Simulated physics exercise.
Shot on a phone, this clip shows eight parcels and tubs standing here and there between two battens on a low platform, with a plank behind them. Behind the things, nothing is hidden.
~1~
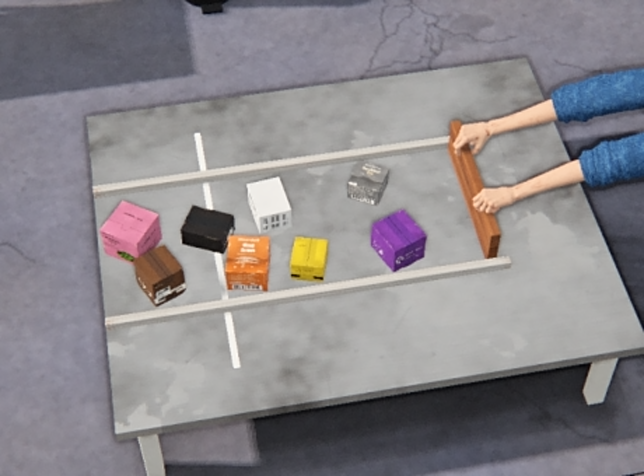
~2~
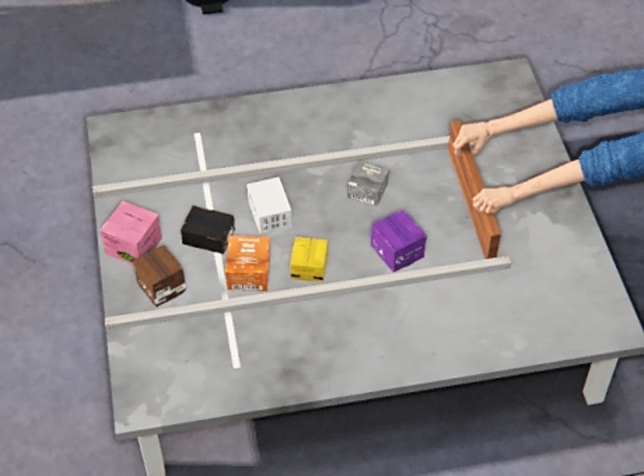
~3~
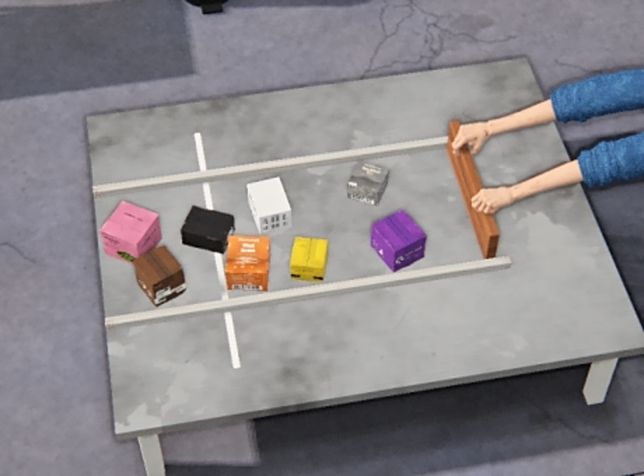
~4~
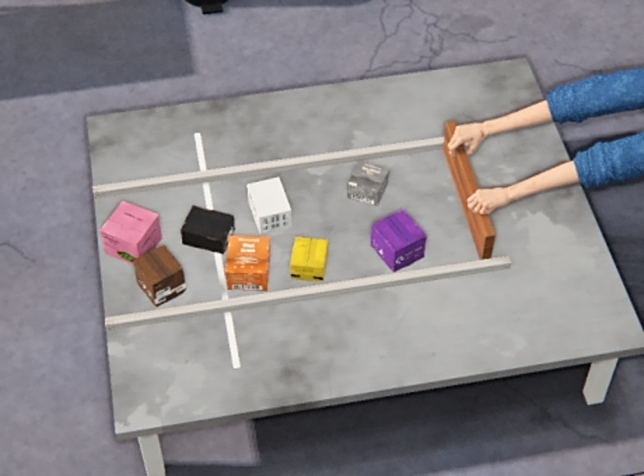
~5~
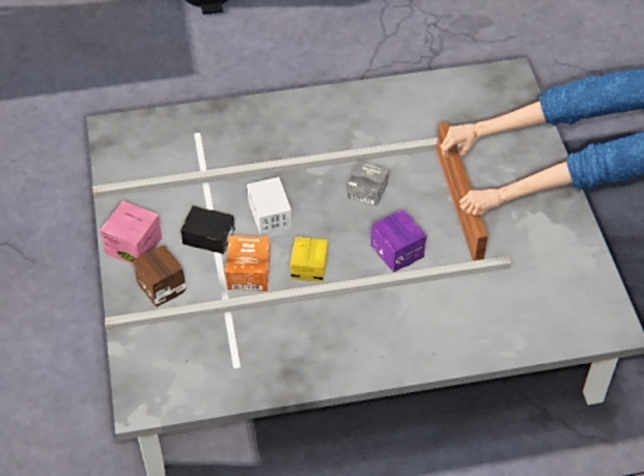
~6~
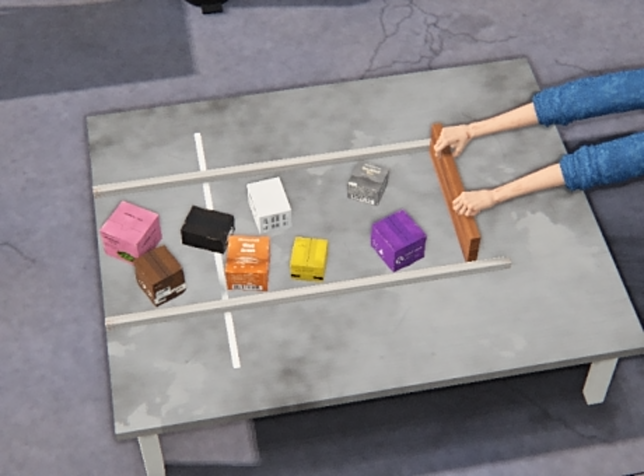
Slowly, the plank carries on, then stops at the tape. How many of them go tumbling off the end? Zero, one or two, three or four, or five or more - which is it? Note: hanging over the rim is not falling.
The fall count stops at one or two.
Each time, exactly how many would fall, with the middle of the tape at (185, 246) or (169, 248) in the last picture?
Respectively 4 and 4.
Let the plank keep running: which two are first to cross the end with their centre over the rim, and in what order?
First the pink box, then the brown parcel.
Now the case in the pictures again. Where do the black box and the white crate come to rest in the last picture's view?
Black box: (126, 249); white crate: (161, 220).
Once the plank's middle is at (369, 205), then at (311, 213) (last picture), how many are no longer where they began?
The first number is 2, the next one 5.
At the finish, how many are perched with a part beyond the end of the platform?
So the number is 0.
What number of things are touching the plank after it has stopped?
At rest, 2 are in contact.
Soon after, none off yet; pink box at rest near (132, 234); brown parcel at rest near (160, 276); black box at rest near (208, 230).
In the end, the number that fall off is one or two; gone, brown parcel and pink box.
